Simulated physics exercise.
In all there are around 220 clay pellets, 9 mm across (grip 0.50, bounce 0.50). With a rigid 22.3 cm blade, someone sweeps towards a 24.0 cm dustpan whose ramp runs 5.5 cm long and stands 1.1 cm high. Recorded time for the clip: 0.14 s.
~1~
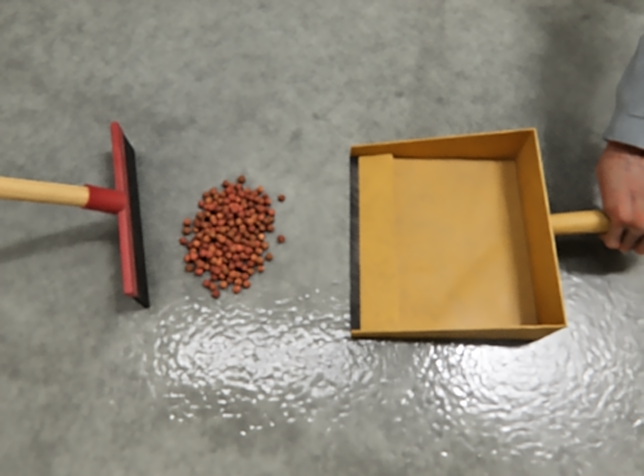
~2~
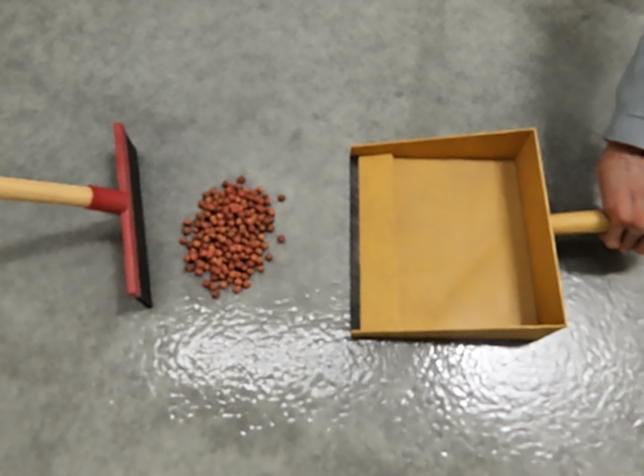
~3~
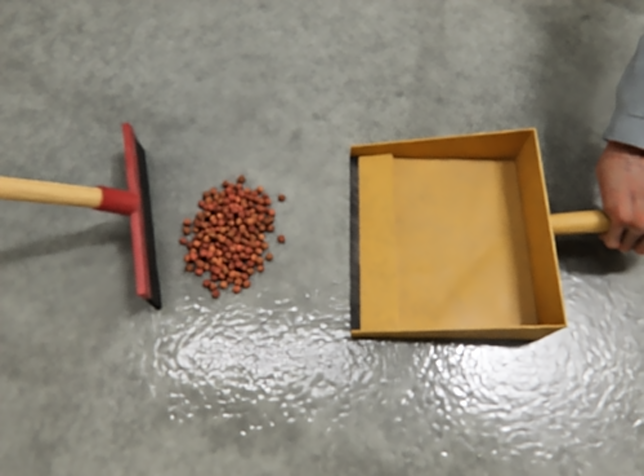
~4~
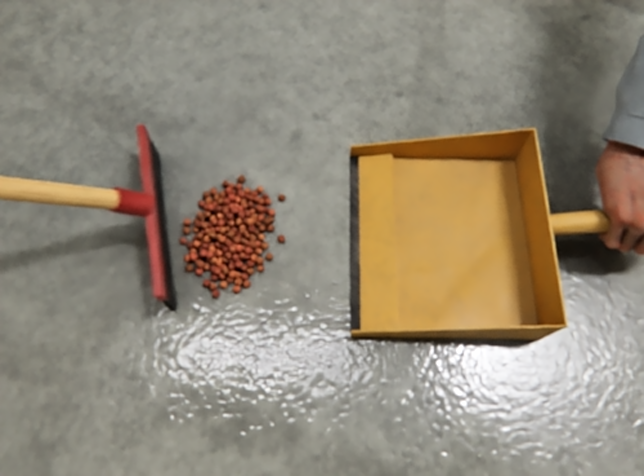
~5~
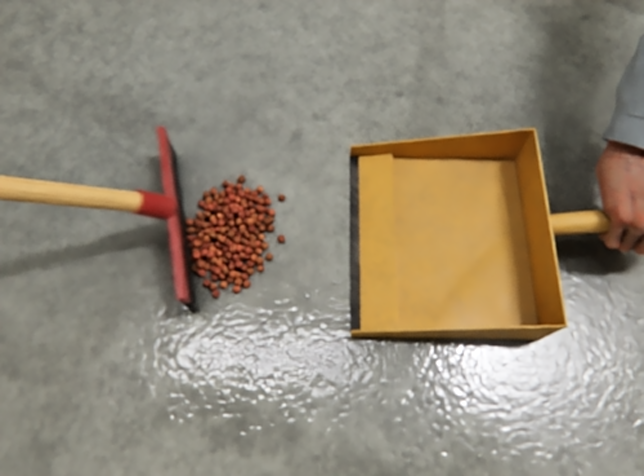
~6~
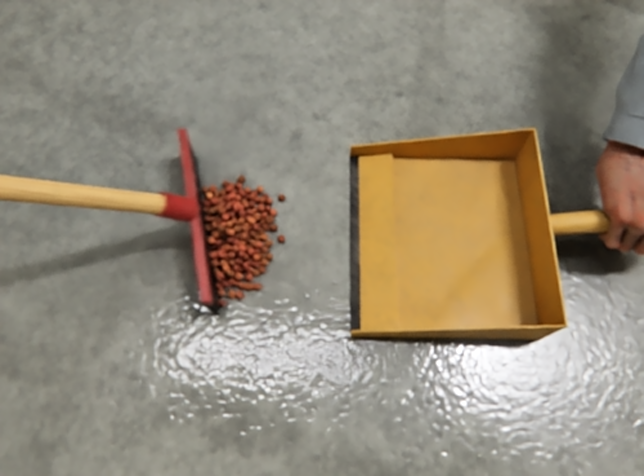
A red squeegee-like blade with a dark edge and pale wooden handle lies at the left of a grey concrete floor, seen from above under glossy reflected light. Reddish-brown pellets sit in a loose pile beside it, while a hand at the right grips a yellow dustpan's handle. The blade slides slowly right, then meets the pile and pushes its left side inward, while pan and camera stay still.
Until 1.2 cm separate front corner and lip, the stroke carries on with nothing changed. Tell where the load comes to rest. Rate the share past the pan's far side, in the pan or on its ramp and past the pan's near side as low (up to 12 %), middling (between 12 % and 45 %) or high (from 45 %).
Shares - far side: Low; pan: High; near side: Low.
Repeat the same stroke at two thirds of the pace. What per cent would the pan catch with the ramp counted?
About 30 per cent.
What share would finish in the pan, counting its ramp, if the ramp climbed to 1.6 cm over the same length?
I'd guess close to 55 per cent.
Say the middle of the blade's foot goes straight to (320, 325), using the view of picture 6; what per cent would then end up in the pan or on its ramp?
Some 25 per cent.
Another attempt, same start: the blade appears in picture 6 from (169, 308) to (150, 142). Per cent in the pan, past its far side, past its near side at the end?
That ends as pan 10, far 0, and near 5.
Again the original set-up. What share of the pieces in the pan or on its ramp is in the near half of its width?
I'd put it near 50 per cent.
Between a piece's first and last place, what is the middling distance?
It works out to roughly 16 cm.
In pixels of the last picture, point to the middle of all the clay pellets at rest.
Estimated resting centre: Around (361, 222).
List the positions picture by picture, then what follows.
The first picture shows blade from (132, 293) to (118, 130), moved 0.0 cm, 0 of the pieces shifted so far; middle of the pieces at (232, 232); pan at (454, 241).
The second picture shows blade from (135, 293) to (121, 130), moved 0.4 cm, 0 of the pieces shifted so far; middle of the pieces at (232, 232).
The third picture shows blade from (145, 294) to (129, 131), moved 1.5 cm, 0 of the pieces shifted so far; middle of the pieces at (232, 232).
The fourth picture shows blade from (161, 296) to (144, 133), moved 3.3 cm, 0 of the pieces shifted so far; middle of the pieces at (232, 232).
The fifth picture shows blade from (184, 298) to (163, 134), moved 5.8 cm, 5 of the pieces shifted so far; middle of the pieces at (232, 232).
The sixth picture shows blade from (208, 301) to (184, 136), moved 8.5 cm, 163 of the pieces shifted so far; middle of the pieces at (235, 234); pan at (454, 241).
Then, 0.09 s after the last picture, middle of the blade 10 cm from the lip; 0 % over the lip, far side 0 %, near side 0 %.
Then, 0.15 s after the last picture, middle of the blade 5 cm from the lip; 5 % over the lip, far side 5 %, near side 0 %.
Then, 0.35 s after the last picture, middle of the blade 4 cm from the lip; 55 % over the lip, far side 10 %, near side 0 %.
In the end, far side 10 %, pan 55 %, near side 0 %, in front of the lip or behind the blade 35 %.
